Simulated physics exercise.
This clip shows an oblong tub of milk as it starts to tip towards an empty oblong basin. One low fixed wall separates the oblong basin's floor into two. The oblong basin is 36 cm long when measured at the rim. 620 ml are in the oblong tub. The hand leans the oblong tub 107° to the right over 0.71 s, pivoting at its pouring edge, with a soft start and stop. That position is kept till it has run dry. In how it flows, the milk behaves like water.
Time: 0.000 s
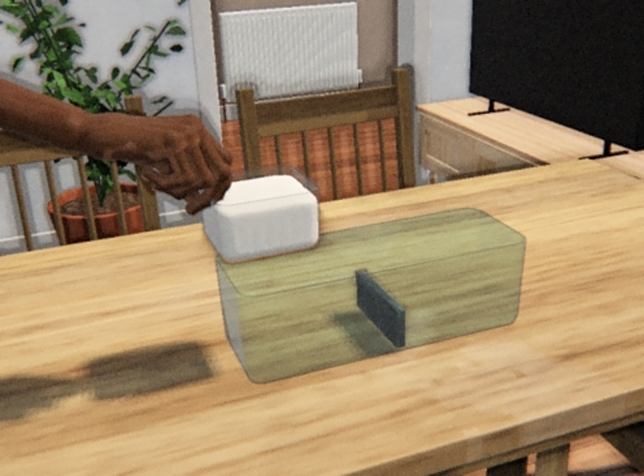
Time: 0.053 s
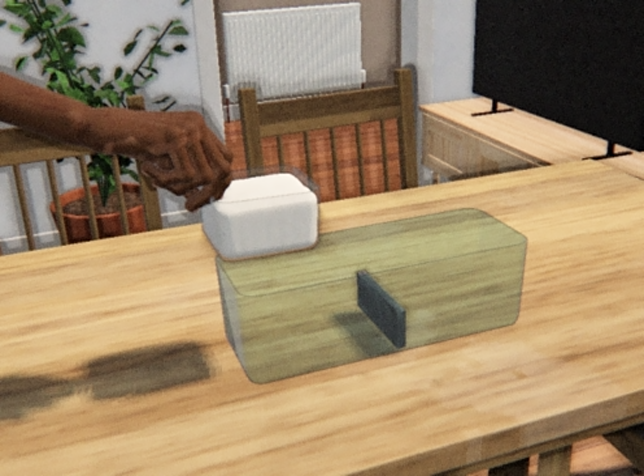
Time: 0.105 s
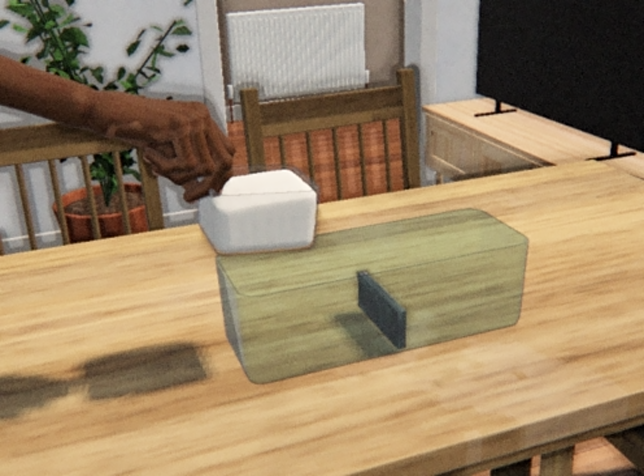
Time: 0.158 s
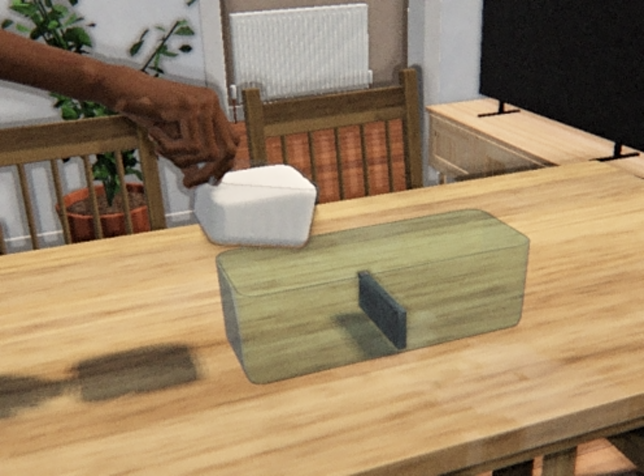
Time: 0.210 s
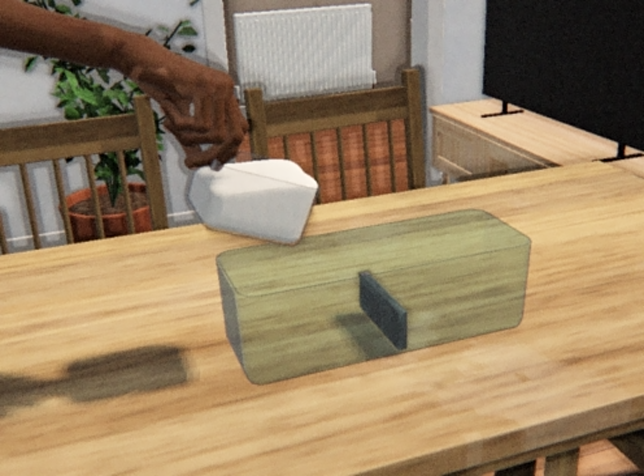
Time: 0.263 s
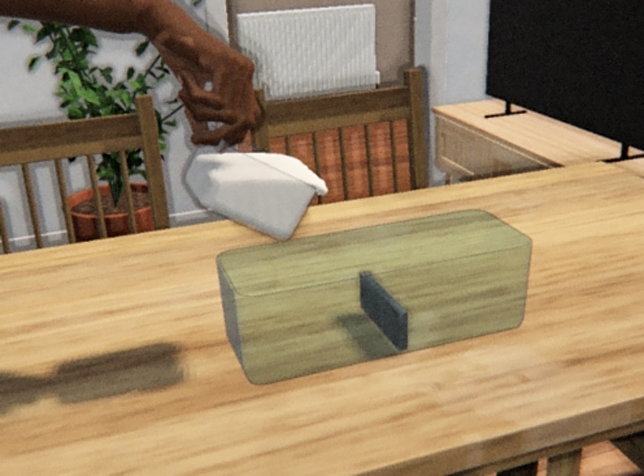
A dark-skinned hand holds a small white tub at the left end of a clear, yellowish-green oblong basin on a pale wooden table, seen from slightly above in a dining room. A dark grey upright divider stands mid-basin, with wooden chairs, a potted plant, a white radiator and a black screen behind. The hand rises and leans the tub rightward, slowly then faster, while the view shifts very slightly.
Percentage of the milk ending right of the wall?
67 per cent.
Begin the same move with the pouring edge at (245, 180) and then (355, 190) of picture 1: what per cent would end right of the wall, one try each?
Respectively about 5 and 90 percent.
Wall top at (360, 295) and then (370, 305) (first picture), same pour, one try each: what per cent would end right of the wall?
Respectively close to 85 and 70 %.
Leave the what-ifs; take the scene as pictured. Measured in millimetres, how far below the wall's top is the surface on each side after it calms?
Noted: Left near 42 mm, right near 30 mm.
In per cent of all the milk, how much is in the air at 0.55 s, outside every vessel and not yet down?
Near 50 per cent at that moment.
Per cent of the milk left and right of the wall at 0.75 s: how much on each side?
Some 18 per cent left and 70 right.
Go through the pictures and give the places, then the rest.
The first picture shows tilt 0°; pouring edge (306, 179); surface from (208, 200) to (303, 185); the oblong basin's rim runs from (226, 277) to (502, 224); the wall's top is at (379, 291).
The second picture shows tilt 1°; pouring edge (306, 178); surface from (207, 199) to (303, 183).
The third picture shows tilt 6°; pouring edge (306, 178); surface from (206, 196) to (302, 179).
The fourth picture shows tilt 13°; pouring edge (306, 179); surface from (203, 190) to (304, 175).
The fifth picture shows tilt 22°; pouring edge (306, 179); surface from (201, 180) to (305, 173); 2 per cent is over the edge.
The sixth picture shows tilt 32°; pouring edge (306, 179); surface from (198, 168) to (300, 169); 5 per cent is over the edge.
By 0.55 s the tilt is 94° and 31 per cent is still to pour, 13 is left of the wall and 7 right of it.
By 0.75 s the tilt is 107° and 3 per cent is still to pour, 17 is left of the wall and 70 right of it.
By 0.97 s the tilt is 107° and 0 per cent is still to pour, 29 is left of the wall and 67 right of it.
By 1.21 s the tilt is 107° and 0 per cent is still to pour, 30 is left of the wall and 67 right of it.
At rest 30 per cent lies left of the wall, 67 right of it and 3 outside.
